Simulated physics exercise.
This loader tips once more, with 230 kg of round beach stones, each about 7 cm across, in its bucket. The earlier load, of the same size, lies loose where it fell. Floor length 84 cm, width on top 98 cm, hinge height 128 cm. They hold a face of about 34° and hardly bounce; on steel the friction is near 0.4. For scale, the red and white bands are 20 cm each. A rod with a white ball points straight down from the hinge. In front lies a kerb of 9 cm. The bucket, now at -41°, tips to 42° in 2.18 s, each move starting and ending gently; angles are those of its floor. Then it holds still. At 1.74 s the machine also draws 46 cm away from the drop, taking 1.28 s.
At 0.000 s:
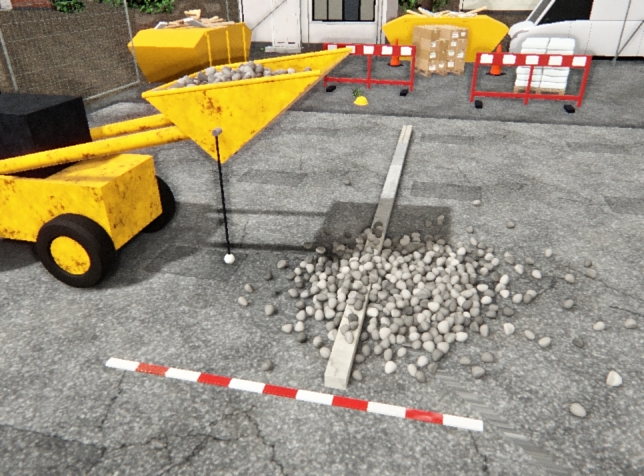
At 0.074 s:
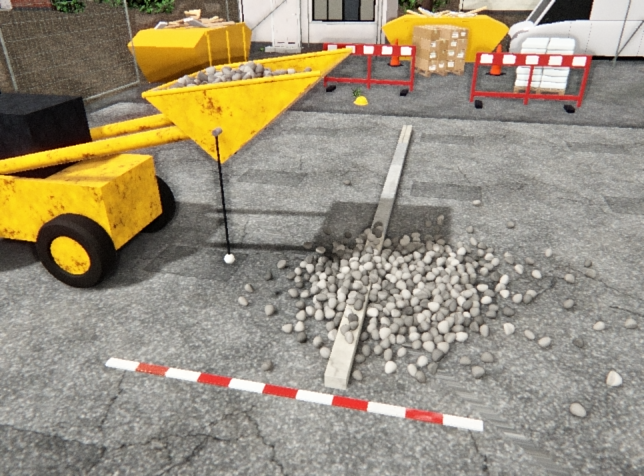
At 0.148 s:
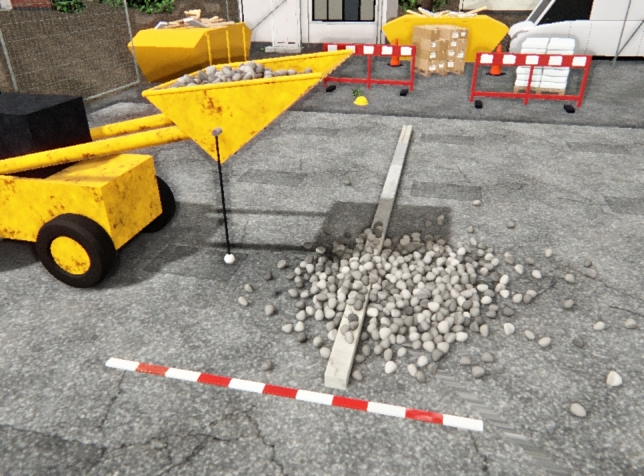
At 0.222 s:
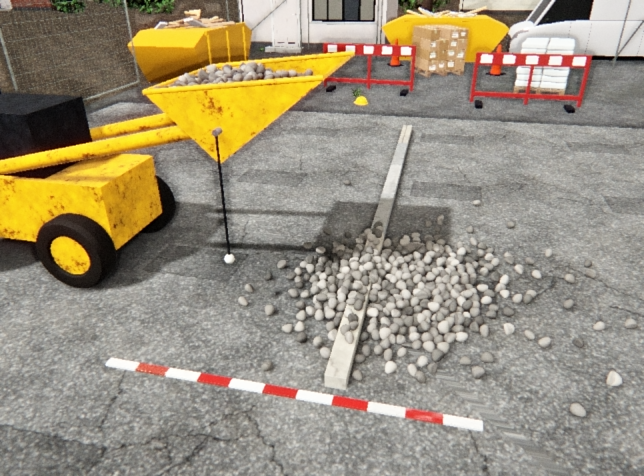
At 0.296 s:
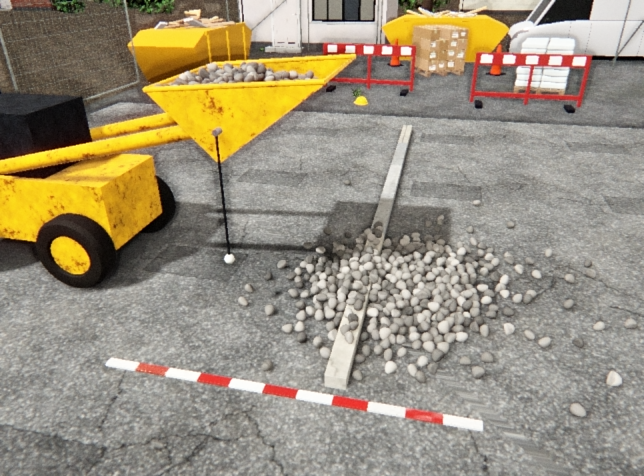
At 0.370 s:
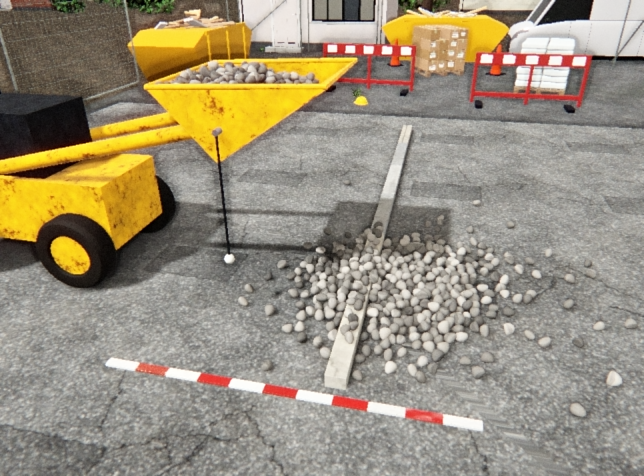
We see a yellow loader holding a raised bucket of rounded grey stones beside a loose pile spread across a pale kerb. The bucket's right-hand lip lowers very slightly and slowly, while the pile on the ground stays still.
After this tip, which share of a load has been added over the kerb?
Close to 41 parts in a hundred.
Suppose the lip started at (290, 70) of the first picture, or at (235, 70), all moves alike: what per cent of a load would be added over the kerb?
About 20 and 0 per cent.
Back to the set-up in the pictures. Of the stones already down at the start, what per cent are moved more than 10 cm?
About 10 per cent.
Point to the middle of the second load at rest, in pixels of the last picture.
Around (356, 271).
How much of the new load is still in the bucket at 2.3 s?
Roughly 5 per cent is still inside.
After 1.6 s the floor is at 29°; in per cent of one load, 93 in the bucket, 37 on this side of the kerb, 69 over the kerb; the foremost stones are at (599, 315).
After 2.3 s the floor is at 42°; in per cent of one load, 3 in the bucket, 93 on this side of the kerb, 104 over the kerb; the foremost stones are at (599, 315).
After 3.5 s the floor is at 42°; in per cent of one load, 0 in the bucket, 89 on this side of the kerb, 111 over the kerb; the foremost stones are at (599, 315).
After 5.9 s the floor is at 42°; in per cent of one load, 0 in the bucket, 89 on this side of the kerb, 111 over the kerb; the foremost stones are at (599, 315). Net gain over the kerb, 41.
